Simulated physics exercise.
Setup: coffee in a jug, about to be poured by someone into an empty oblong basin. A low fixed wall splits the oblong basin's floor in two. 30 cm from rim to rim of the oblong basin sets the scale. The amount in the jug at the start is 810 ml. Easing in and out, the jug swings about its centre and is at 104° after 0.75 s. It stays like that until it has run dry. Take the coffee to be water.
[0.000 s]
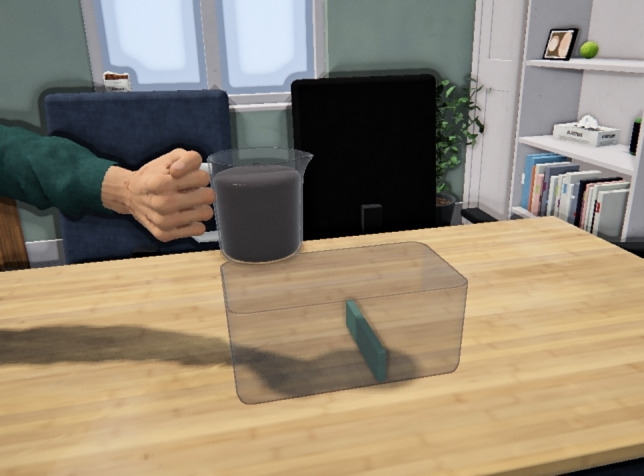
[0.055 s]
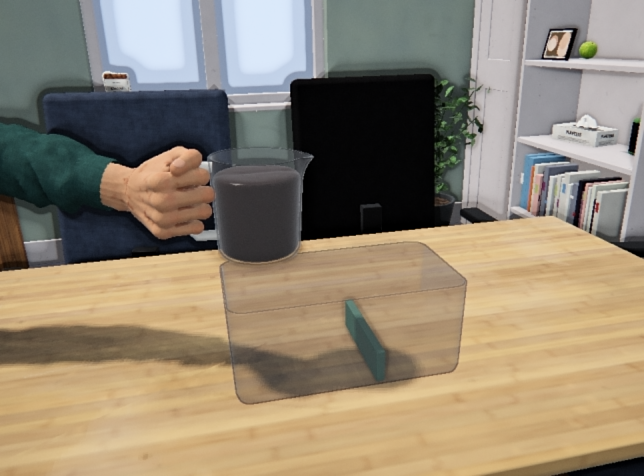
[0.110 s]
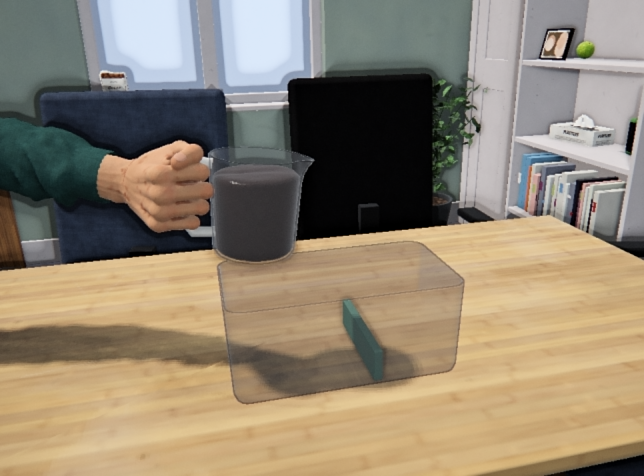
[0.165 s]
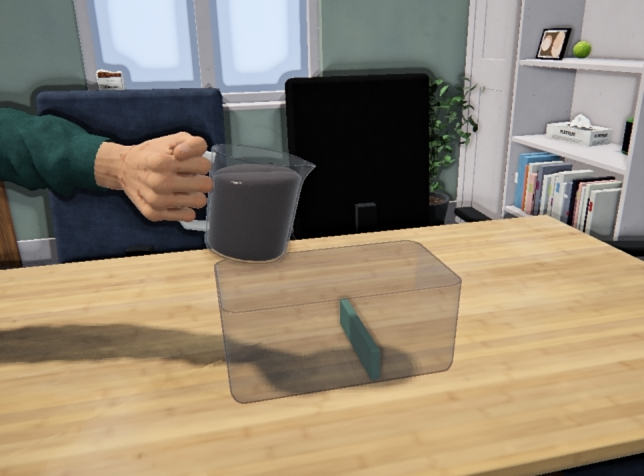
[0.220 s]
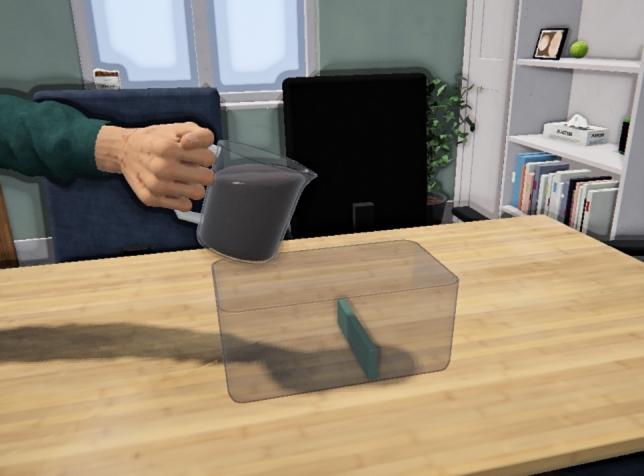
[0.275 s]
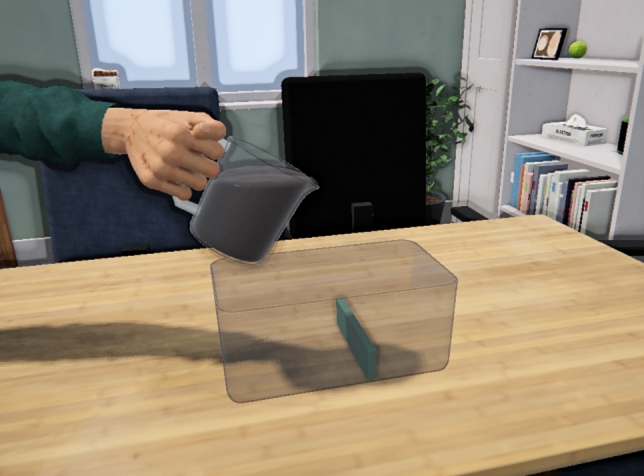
A hand in a dark green sleeve reaches in from the left, holding a clear jug of dark liquid above a light wooden table, seen from slightly above. Below sits an empty see-through basin with a teal upright wall inside, before dark chairs, windows and white shelves. The jug, nearly still at first, tilts steadily rightward with the turning hand, while the view shifts very slightly.
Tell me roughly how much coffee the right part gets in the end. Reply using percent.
It gets about 41 per cent.
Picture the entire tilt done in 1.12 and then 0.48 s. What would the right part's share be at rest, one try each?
Respectively about 55 and 30 percent.
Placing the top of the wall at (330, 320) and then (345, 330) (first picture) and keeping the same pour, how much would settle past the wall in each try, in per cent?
First try about 95 %, second try about 80 %.
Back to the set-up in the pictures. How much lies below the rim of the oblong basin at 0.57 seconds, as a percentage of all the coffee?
About 20 per cent.
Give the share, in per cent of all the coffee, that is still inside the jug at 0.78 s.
16 %.
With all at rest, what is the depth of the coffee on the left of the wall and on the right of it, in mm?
16 mm left, 20 mm right.
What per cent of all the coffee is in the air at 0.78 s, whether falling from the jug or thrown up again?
Around 9 percent of it is airborne.
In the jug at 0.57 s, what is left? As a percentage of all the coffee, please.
Around 62 in a hundred.
After 0.57 s the tilt is 90° and 61 per cent is still to pour, 6 is left of the wall and 14 right of it.
After 0.78 s the tilt is 104° and 16 per cent is still to pour, 38 is left of the wall and 37 right of it.
After 1.01 s the tilt is 104° and 2 per cent is still to pour, 56 is left of the wall and 40 right of it.
After 1.25 s the tilt is 104° and 0 per cent is still to pour, 59 is left of the wall and 41 right of it.
In the end 58 per cent lies left of the wall, 41 right of it and 1 outside.
